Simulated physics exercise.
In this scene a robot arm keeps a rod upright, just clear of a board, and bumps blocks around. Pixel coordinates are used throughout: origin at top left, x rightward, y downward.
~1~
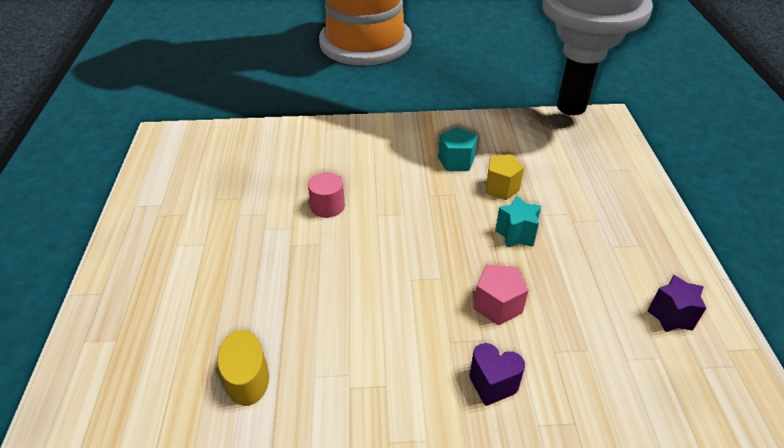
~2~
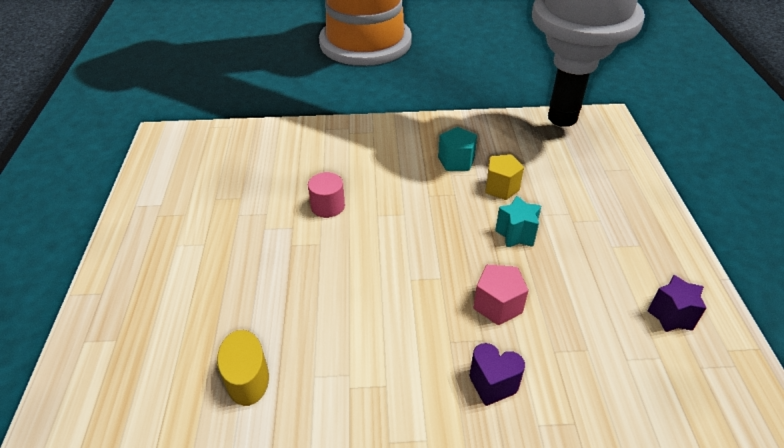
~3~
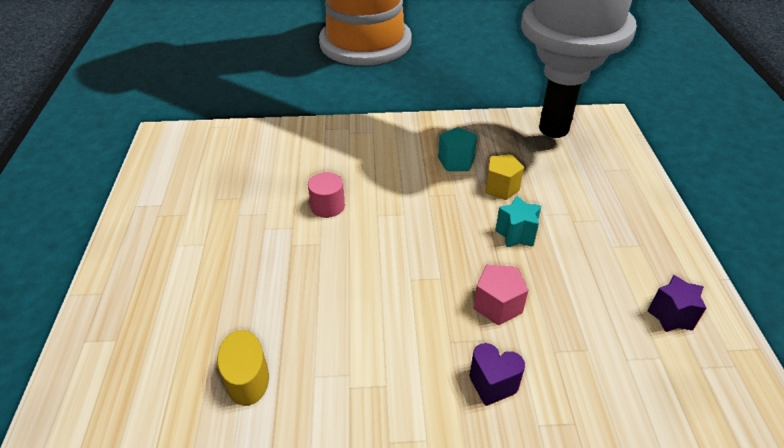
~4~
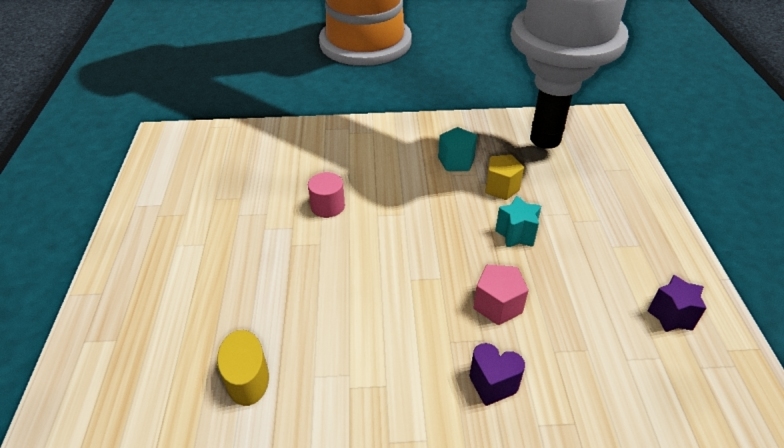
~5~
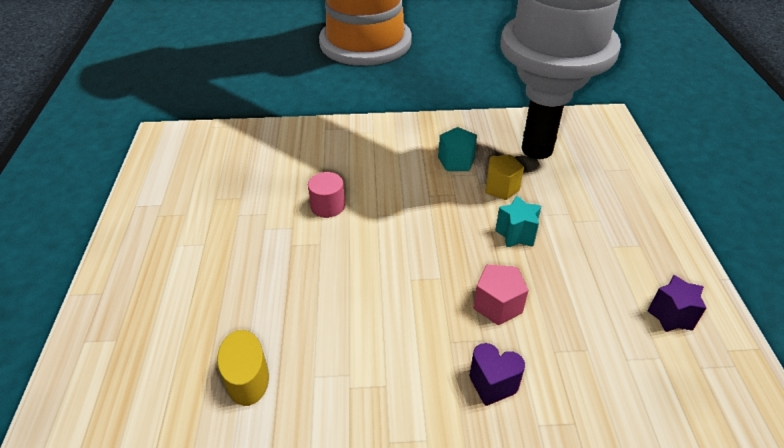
A robot arm moves its black rod slightly down and left above still, colourful blocks.
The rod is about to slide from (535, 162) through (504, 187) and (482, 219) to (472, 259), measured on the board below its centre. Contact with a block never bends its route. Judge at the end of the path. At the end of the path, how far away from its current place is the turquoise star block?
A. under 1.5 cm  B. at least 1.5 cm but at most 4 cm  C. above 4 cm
I'll go with A - under 1.5 cm.
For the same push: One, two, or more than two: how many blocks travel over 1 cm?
I predict one.
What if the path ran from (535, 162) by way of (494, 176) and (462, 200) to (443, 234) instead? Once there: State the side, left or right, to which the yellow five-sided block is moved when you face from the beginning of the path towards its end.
It's going to go left.
On the path given first. One third of the way, rod at (505, 175); yellow five-sided block at (489, 180), turned 20° anticlockwise.
Two thirds of the way, rod at (483, 207); yellow five-sided block at (461, 212).
At the end, rod at (473, 247); yellow five-sided block at (438, 231), turned 30° clockwise; turquoise star block still.
